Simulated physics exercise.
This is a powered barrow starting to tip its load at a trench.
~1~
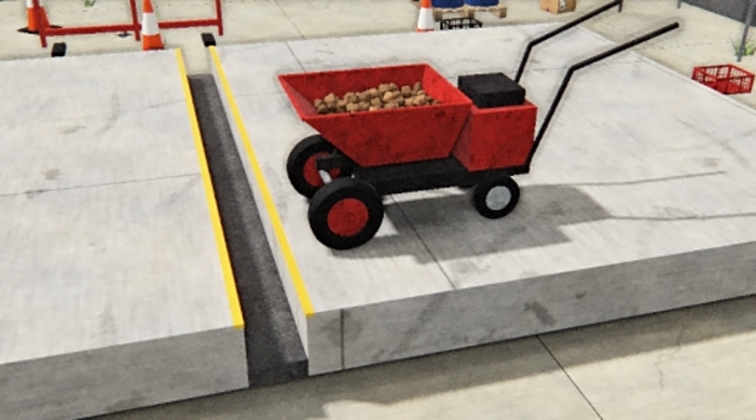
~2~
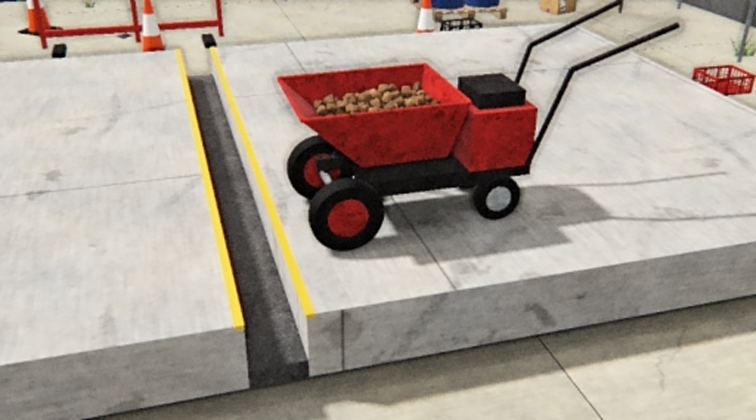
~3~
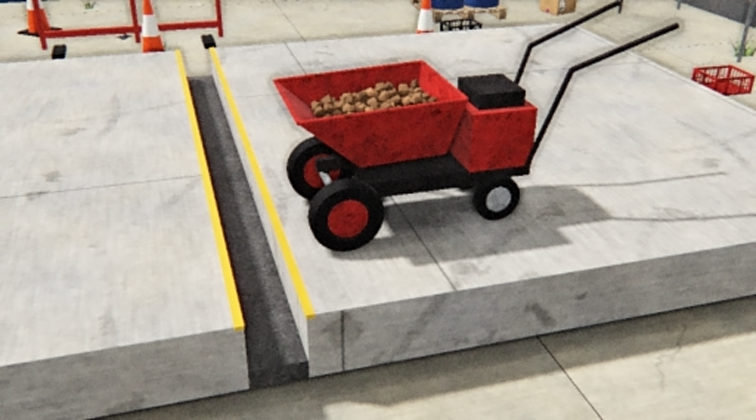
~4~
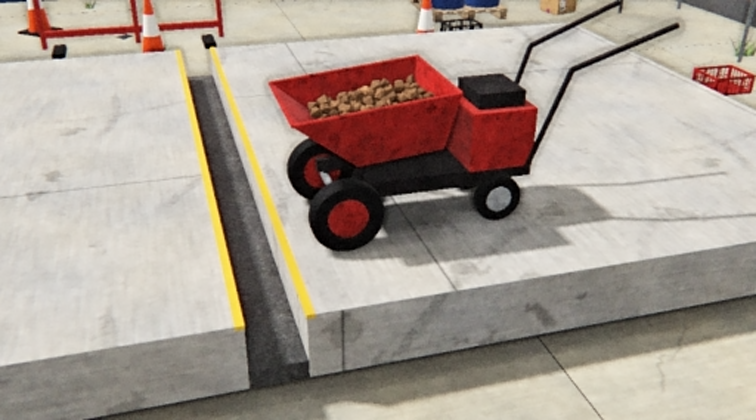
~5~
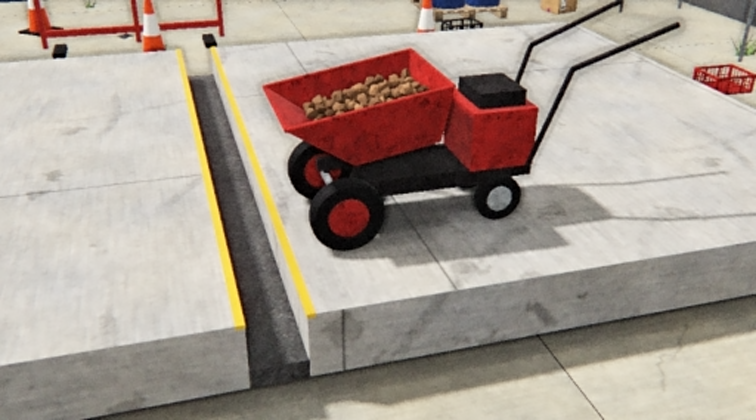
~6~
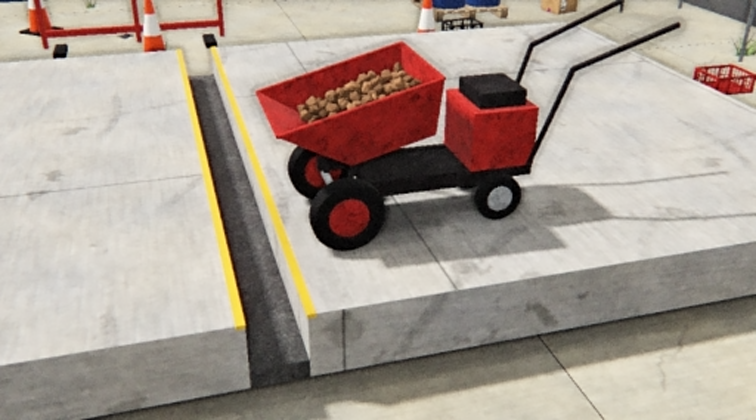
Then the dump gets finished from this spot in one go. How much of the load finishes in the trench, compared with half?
Most of the load will escape the trench.
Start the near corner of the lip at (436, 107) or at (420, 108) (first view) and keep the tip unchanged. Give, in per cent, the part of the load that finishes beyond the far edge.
0 % for the first, 0 % for the second.
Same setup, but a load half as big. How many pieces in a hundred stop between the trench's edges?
Roughly 10 %.
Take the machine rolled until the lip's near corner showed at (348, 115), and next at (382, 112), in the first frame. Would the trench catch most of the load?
The first try ends with the greater portion between the edges, the second with the greater portion.
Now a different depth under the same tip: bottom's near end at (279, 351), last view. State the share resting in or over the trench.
I'd say roughly 0 in a hundred.
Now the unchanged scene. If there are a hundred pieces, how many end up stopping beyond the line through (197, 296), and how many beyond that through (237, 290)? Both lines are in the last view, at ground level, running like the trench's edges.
70 and 90 in a hundred.
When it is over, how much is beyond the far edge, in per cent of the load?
It works out to roughly 85 percent.
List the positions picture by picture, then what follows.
Lip of the skip (304, 120), level; top of the load (377, 104), clay clods; first edge of the trench (298, 279); far edge (231, 289), the trench under half as wide as the skip, and about as deep as wide, in the first frame.
Lip of the skip (303, 121), level; top of the load (392, 106), in the second frame.
Lip of the skip (299, 124), tipped barely; top of the load (389, 104), in the third frame.
Lip of the skip (293, 127), tipped a little; top of the load (385, 102), in the fourth frame.
Lip of the skip (286, 131), tipped a little; top of the load (387, 94), in the fifth frame.
Lip of the skip (278, 137), tipped clearly; top of the load (390, 89); first edge of the trench (299, 280); far edge (232, 290), in the sixth frame.
Just after the last frame, skip tipped steeply; every one in the skip.
A moment on, skip tipped right over; roughly half in the skip; just a few in or heaped over the trench; roughly half beyond it; just a few falling.
Further on, skip tipped right over; about a tenth in the skip; just a few in or heaped over the trench; the larger part beyond it.
When it is over, skip tipped right over; about a tenth in the skip; just a few in or heaped over the trench; the larger part beyond it.
